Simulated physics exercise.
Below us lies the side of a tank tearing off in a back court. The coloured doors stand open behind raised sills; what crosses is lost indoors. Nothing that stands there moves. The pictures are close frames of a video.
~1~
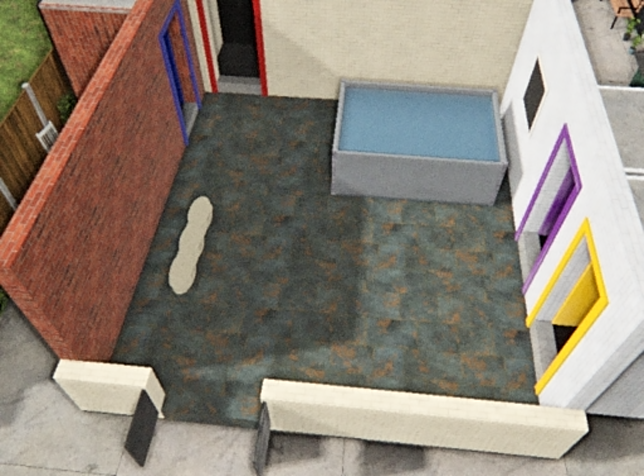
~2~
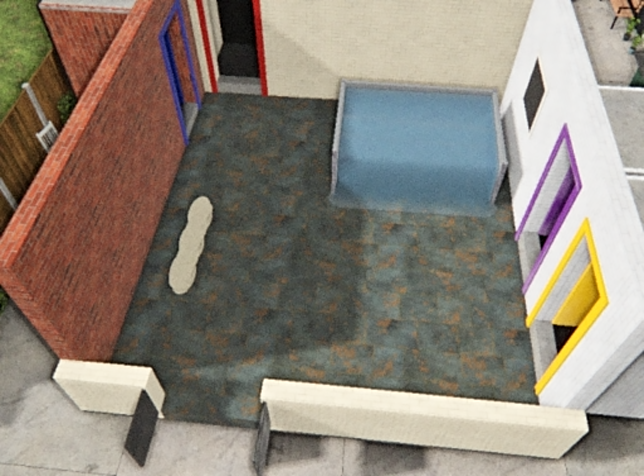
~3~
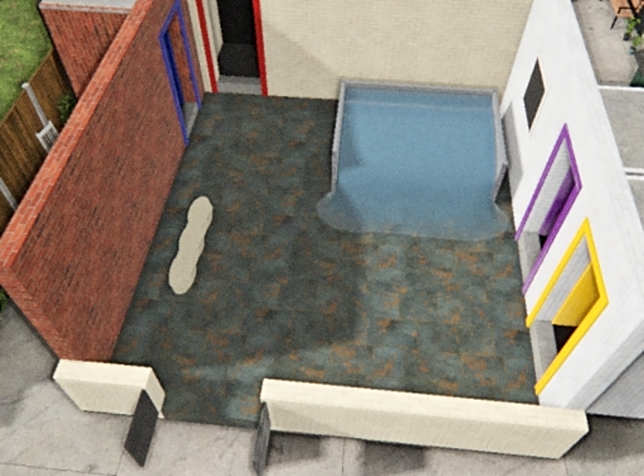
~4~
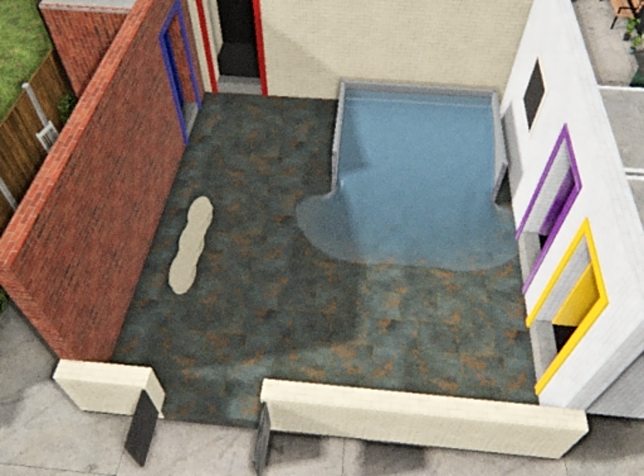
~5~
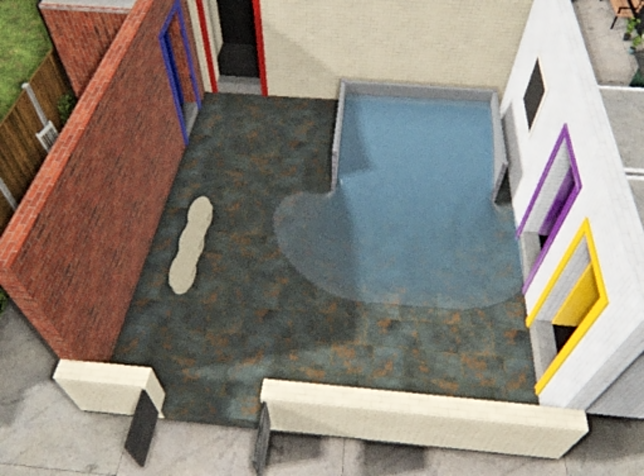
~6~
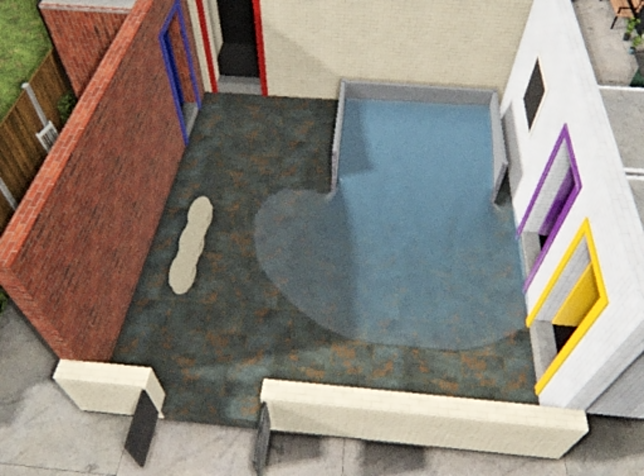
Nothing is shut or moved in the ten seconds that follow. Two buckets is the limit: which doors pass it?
The red door admits no more than that; the yellow door lets in a lot; the blue door admits no more than that; the purple door admits no more than that.
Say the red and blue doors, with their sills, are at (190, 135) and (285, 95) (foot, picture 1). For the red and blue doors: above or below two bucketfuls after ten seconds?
In short: The red one stays under, the blue one takes less.
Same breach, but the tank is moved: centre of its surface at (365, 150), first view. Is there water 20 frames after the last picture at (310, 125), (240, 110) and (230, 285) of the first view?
In that order: Dry, clear, flooded.
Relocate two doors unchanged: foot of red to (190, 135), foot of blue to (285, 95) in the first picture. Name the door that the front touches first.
I say the purple one.
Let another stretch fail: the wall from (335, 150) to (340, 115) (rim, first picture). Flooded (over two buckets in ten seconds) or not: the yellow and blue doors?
One by one: The yellow one is under, the blue one goes over.
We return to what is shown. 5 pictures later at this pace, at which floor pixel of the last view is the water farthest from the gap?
Around (206, 397).
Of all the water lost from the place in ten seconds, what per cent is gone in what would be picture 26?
About 35 per cent.
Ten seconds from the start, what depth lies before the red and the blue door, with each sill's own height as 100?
In turn 50 and 60 per cent.
A moment on, water covers 55 % of the floor; the red door not reached, the yellow door wet at the sill, nothing in, the blue door not reached, the purple door wet at the sill, nothing in.
Next, water covers 60 % of the floor; the red door not reached, the yellow door under two buckets in, the blue door not reached, the purple door wet at the sill, nothing in.
Then, water covers 65 % of the floor; the red door not reached, the yellow door over two buckets in, the blue door not reached, the purple door wet at the sill, nothing in.
Later, water covers 90 % of the floor; the red door wet at the sill, nothing in, the yellow door over two buckets in, the blue door wet at the sill, nothing in, the purple door wet at the sill, nothing in.
In the end, water covers 95 % of the floor; the red door wet at the sill, nothing in, the yellow door over two buckets in, the blue door under two buckets in, the purple door wet at the sill, nothing in.
